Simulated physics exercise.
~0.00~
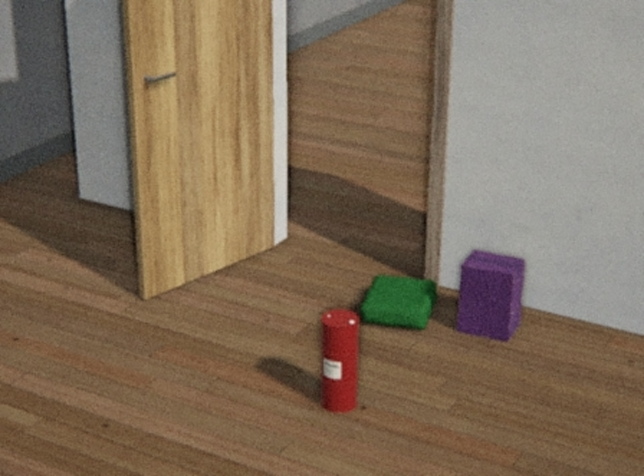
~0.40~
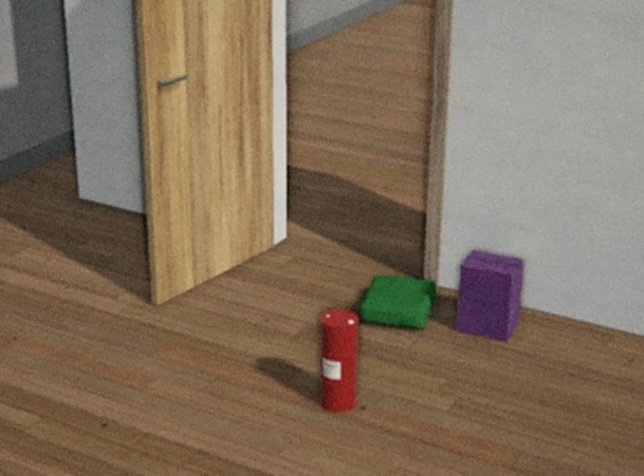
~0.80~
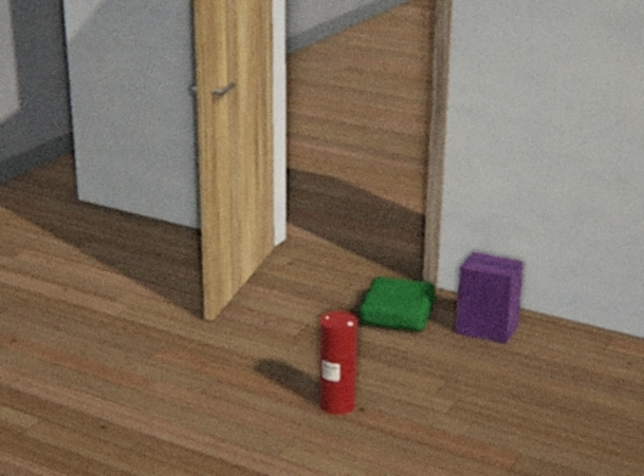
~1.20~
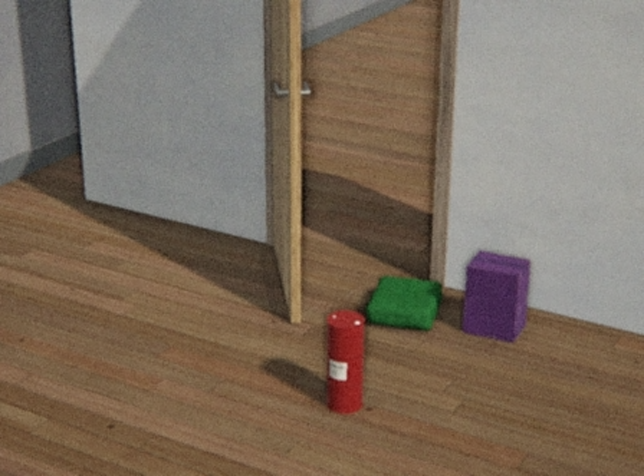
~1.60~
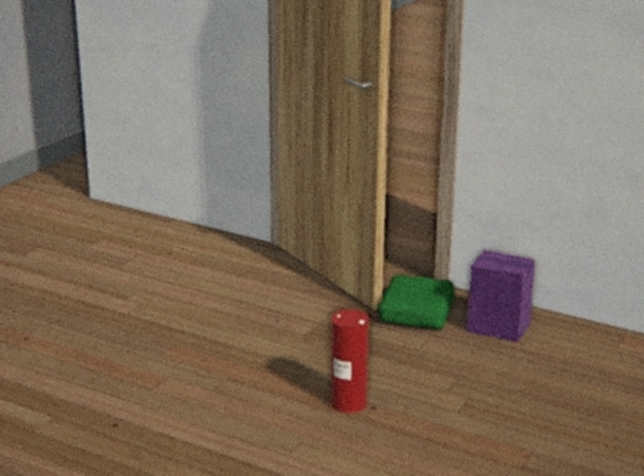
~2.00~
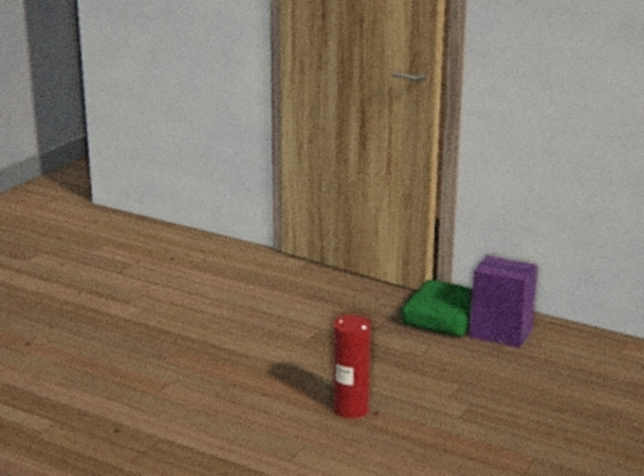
At the start, a wooden door stands wide open on the left side of a doorway, with a green cushion and a purple box on the floor near the right side and a red canister standing in front. As the view sways slightly, the door begins to swing toward the right, with nobody in sight. It turns edge-on, passes behind the canister, then reaches the cushion. The cushion slides a little to the right as the door continues, ending up beside the purple box. Finally the door is almost closed, with the box and canister still standing in place.
